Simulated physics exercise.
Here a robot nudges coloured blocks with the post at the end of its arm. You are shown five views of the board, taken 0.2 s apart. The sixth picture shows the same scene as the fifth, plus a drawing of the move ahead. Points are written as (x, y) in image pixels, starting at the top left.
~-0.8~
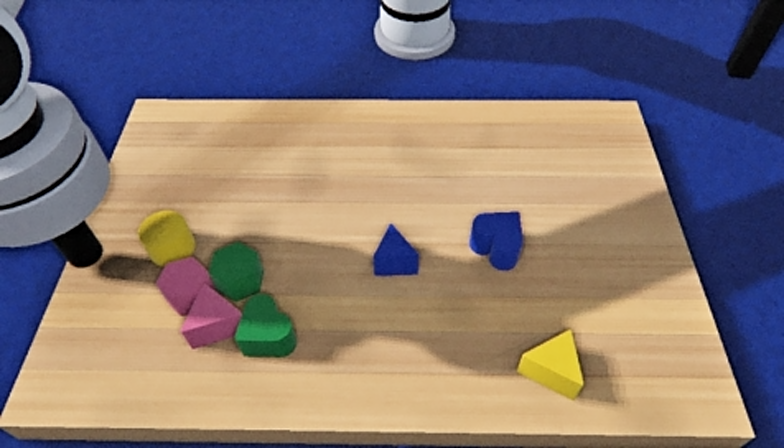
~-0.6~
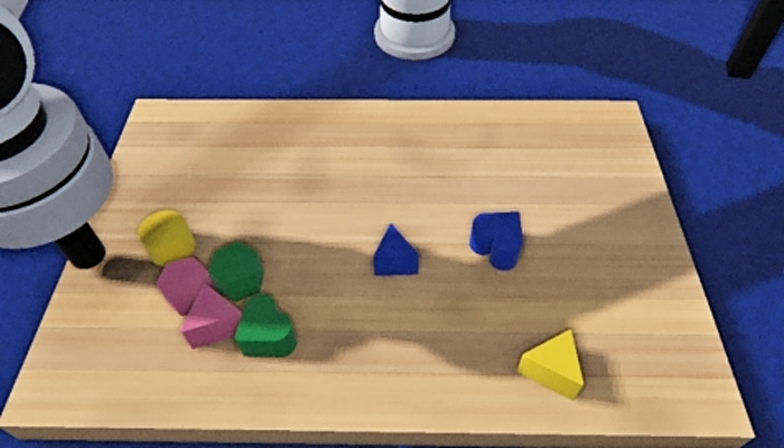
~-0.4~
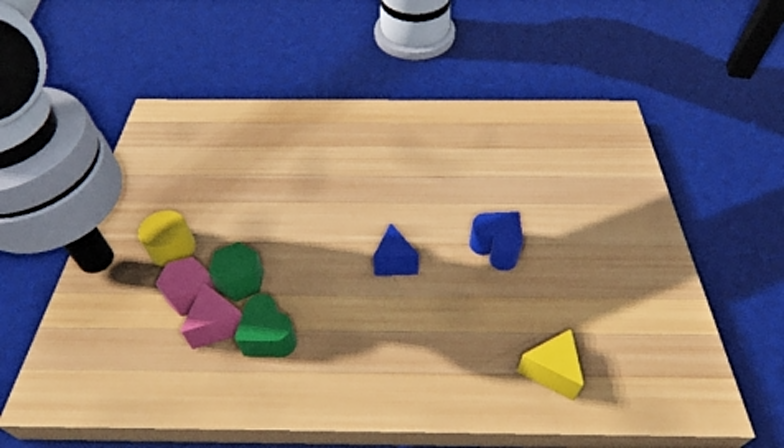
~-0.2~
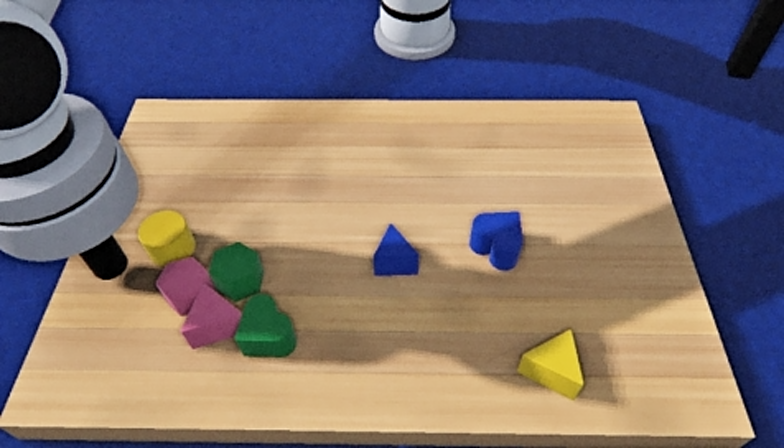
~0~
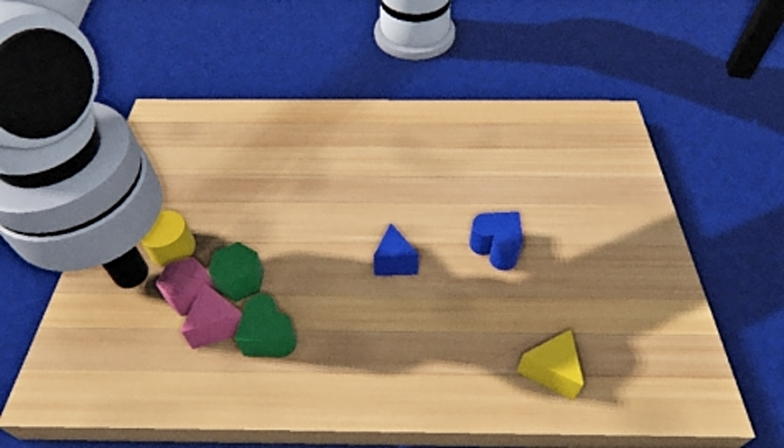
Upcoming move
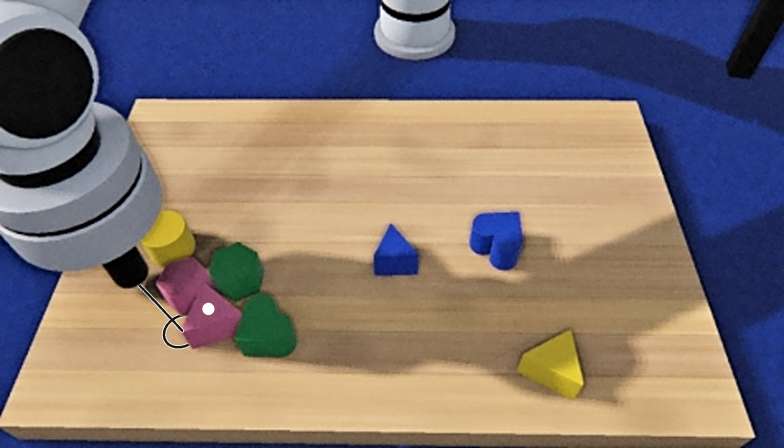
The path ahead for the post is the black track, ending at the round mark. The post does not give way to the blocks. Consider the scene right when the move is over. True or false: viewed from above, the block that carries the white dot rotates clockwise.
My answer: True.
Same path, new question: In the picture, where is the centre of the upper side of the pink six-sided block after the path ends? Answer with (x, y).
It will likely be found at (201, 282).
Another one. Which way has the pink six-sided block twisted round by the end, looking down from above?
If we look at it from overhead, the pink six-sided block pivots counter-clockwise.
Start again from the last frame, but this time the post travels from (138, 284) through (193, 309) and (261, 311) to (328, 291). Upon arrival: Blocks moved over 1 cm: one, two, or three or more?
My prediction: No fewer than three blocks.
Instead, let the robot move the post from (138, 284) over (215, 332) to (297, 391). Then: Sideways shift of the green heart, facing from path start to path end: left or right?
To the path's left.
The line goes straight from (138, 284) to (182, 331); the dot is on the pink three-sided block.
What follows on the original path. Halfway along, post at (155, 299); pink six-sided block at (190, 278), turned 20° anticlockwise; pink three-sided block at (212, 308), turned 20° clockwise; green six-sided block at (237, 261).
At the end, post at (177, 323); yellow cylinder unmoved; pink six-sided block at (201, 282), turned 60° anticlockwise; pink three-sided block at (224, 311), turned 50° clockwise; green six-sided block at (243, 257).
